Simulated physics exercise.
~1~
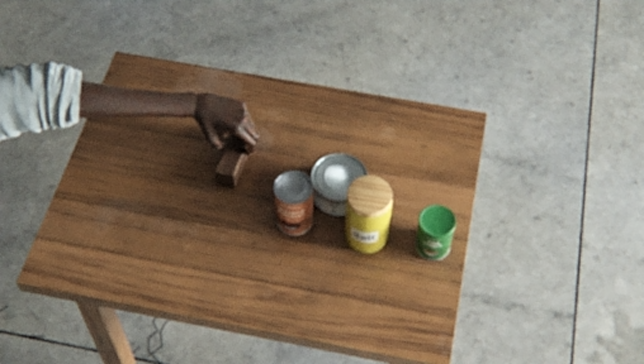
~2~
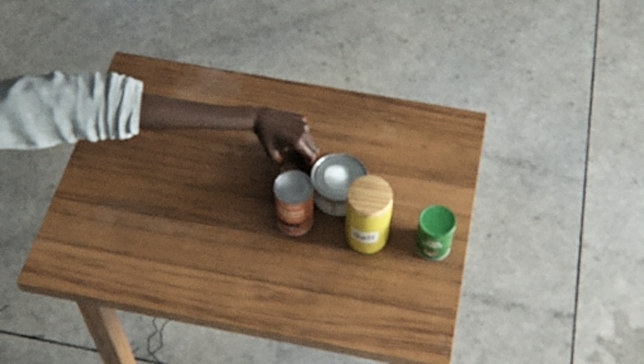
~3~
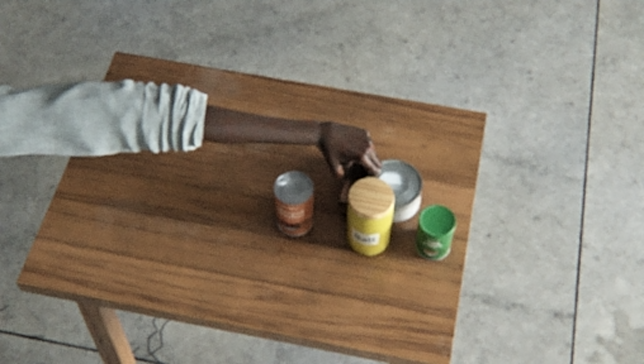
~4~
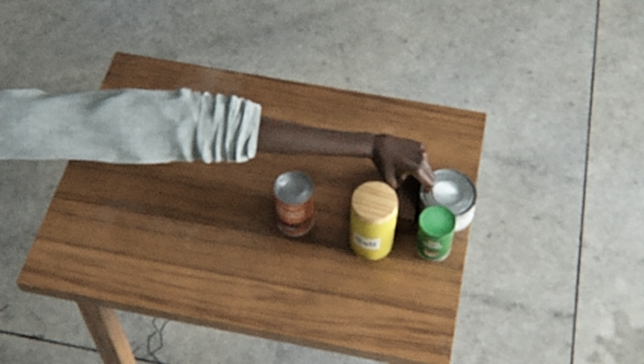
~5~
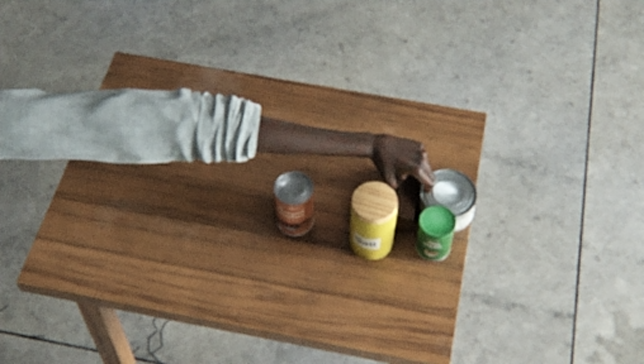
Hand sliding a dark block rightward across a wooden table, pushing a white tub past a yellow jar to the right edge.
